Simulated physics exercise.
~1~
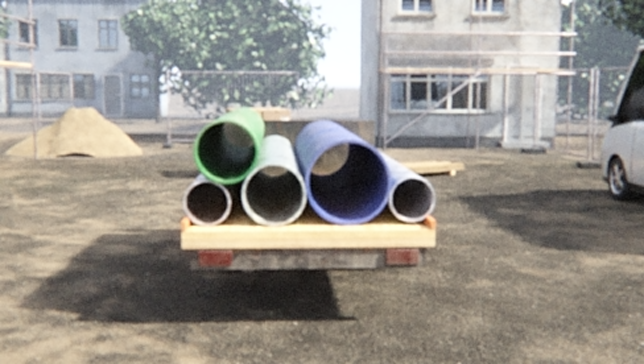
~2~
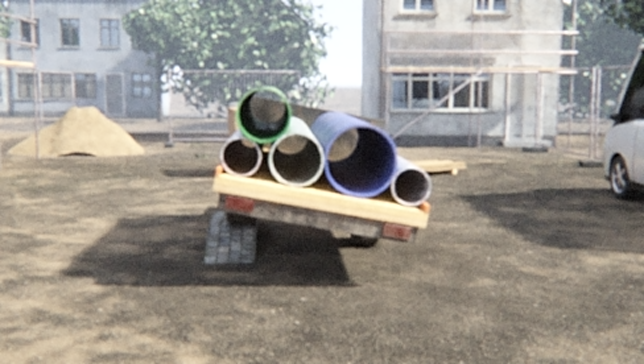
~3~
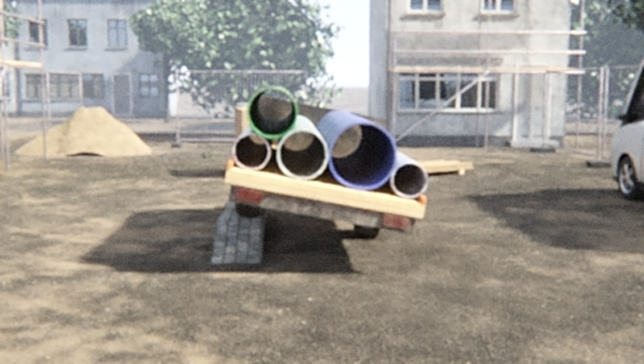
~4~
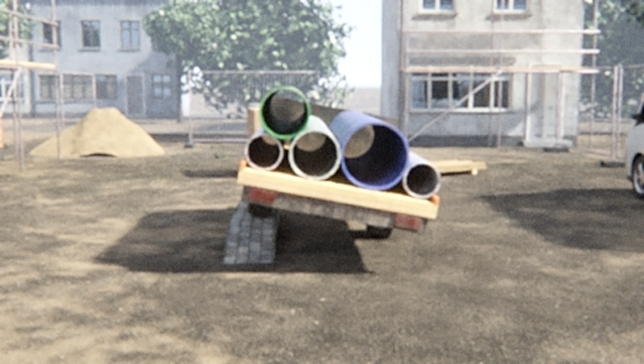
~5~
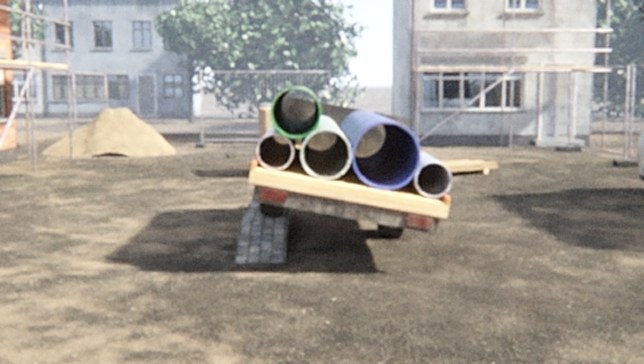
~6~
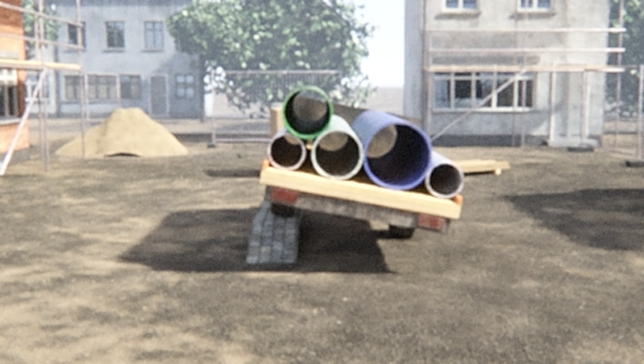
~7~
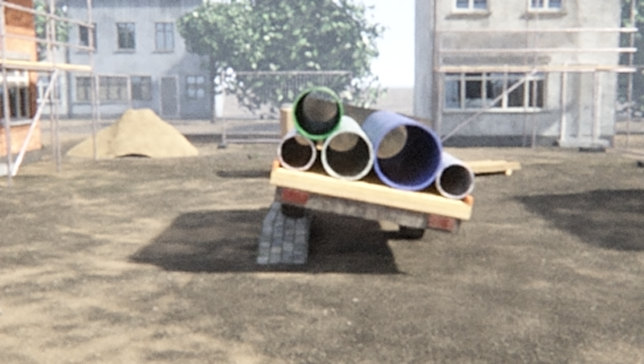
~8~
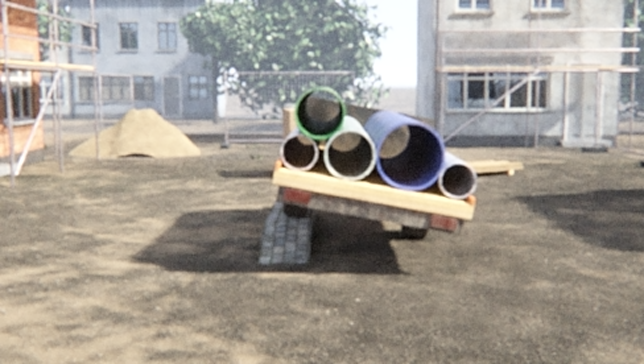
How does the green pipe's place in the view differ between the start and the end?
At the start the green pipe is left of the middle of the view. By the end it is near the middle and higher up.
